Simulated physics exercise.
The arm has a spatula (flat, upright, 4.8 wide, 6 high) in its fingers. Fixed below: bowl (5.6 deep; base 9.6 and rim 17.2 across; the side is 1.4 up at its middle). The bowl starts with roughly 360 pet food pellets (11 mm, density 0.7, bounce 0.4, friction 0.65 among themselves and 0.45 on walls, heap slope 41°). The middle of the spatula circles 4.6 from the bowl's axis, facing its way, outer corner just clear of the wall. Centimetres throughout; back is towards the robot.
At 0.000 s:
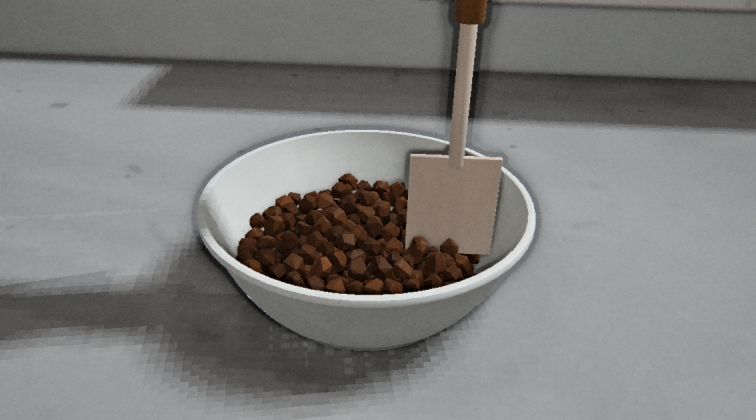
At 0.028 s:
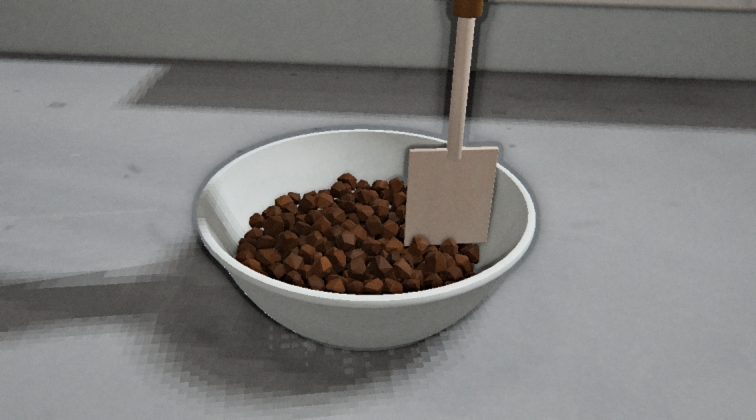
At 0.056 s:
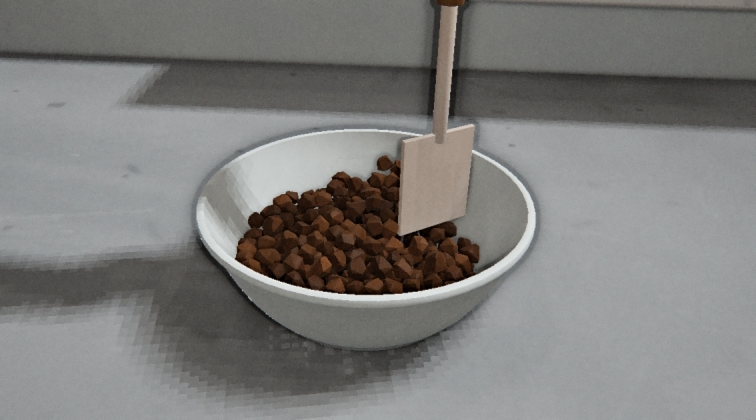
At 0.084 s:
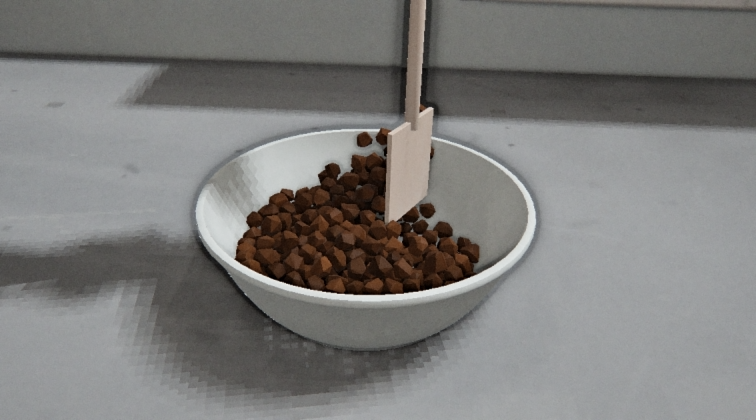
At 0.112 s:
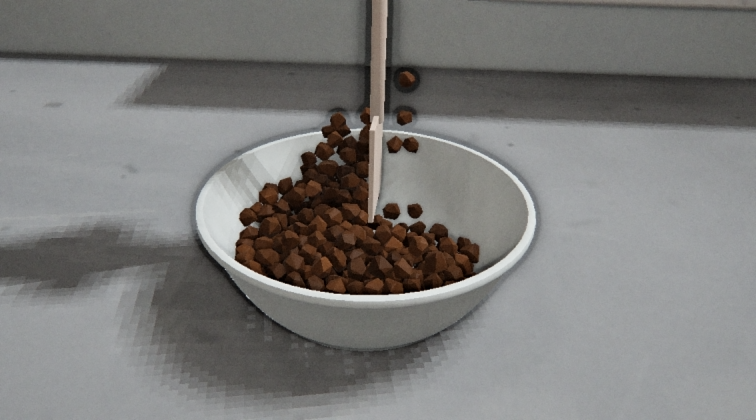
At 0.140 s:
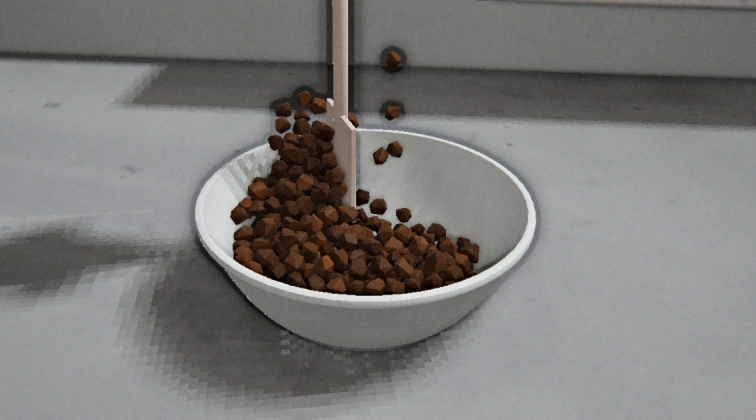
A spatula dipped into a white bowl of brown pellets starts at the right side, its flat blade facing the viewer. It sweeps toward the back and then left, turning edge-on as it pushes the pellets into a rising heap at the back left, while a few pellets hop up above the rim.
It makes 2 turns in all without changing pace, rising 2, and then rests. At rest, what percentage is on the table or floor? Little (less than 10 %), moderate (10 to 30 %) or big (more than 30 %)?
A big share, more than 30 %, ends on the table or floor.
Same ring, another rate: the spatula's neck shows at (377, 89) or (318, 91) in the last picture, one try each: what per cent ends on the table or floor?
Some 30 and 35 per cent.
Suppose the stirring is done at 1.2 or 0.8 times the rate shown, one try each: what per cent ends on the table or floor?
About 40 and 30 per cent.
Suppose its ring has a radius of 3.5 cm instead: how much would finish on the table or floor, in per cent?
It would be near 40 per cent.
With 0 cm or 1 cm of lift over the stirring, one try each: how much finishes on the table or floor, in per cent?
Some 55 and 50 per cent.
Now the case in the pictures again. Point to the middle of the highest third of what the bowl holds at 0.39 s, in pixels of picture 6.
Around (472, 210).
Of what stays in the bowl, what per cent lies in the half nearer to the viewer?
Roughly 50 per cent.
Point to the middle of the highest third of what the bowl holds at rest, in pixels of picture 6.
Around (372, 246).
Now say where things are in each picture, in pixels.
The first picture shows spatula neck at (459, 130), 0° round; upper third of the load around (355, 232), from x 245 to 470, top at y 185; 356 in the bowl.
The second picture shows spatula neck at (457, 123), 9° round; upper third of the load around (357, 230), from x 245 to 470, top at y 180.
The third picture shows spatula neck at (441, 107), 34° round; upper third of the load around (356, 222), from x 245 to 470, top at y 160.
The fourth picture shows spatula neck at (413, 95), 60° round; upper third of the load around (351, 217), from x 245 to 470, top at y 115.
The fifth picture shows spatula neck at (378, 89), 86° round; upper third of the load around (336, 209), from x 245 to 470, top at y 80; 355 in the bowl, 1 in flight or on the tool.
The sixth picture shows spatula neck at (341, 88), 112° round; upper third of the load around (307, 200), from x 240 to 470, top at y 60; 354 in the bowl, 2 in flight or on the tool.
After 0.39 s, 348° round, highest piece 10 above the table; 262 in the bowl, 58 on the table or floor, 36 in flight or on the tool.
After 0.64 s, 223° round, highest piece 7 above the table; 214 in the bowl, 136 on the table or floor, 6 in flight or on the tool.
After 0.97 s, 0° round, highest piece 3 above the table; 211 in the bowl, 145 on the table or floor.
After 1.67 s, 0° round, highest piece 3 above the table; 211 in the bowl, 145 on the table or floor.
At rest, 211 in the bowl, 145 on the table or floor. That is 41 % on the table or floor.
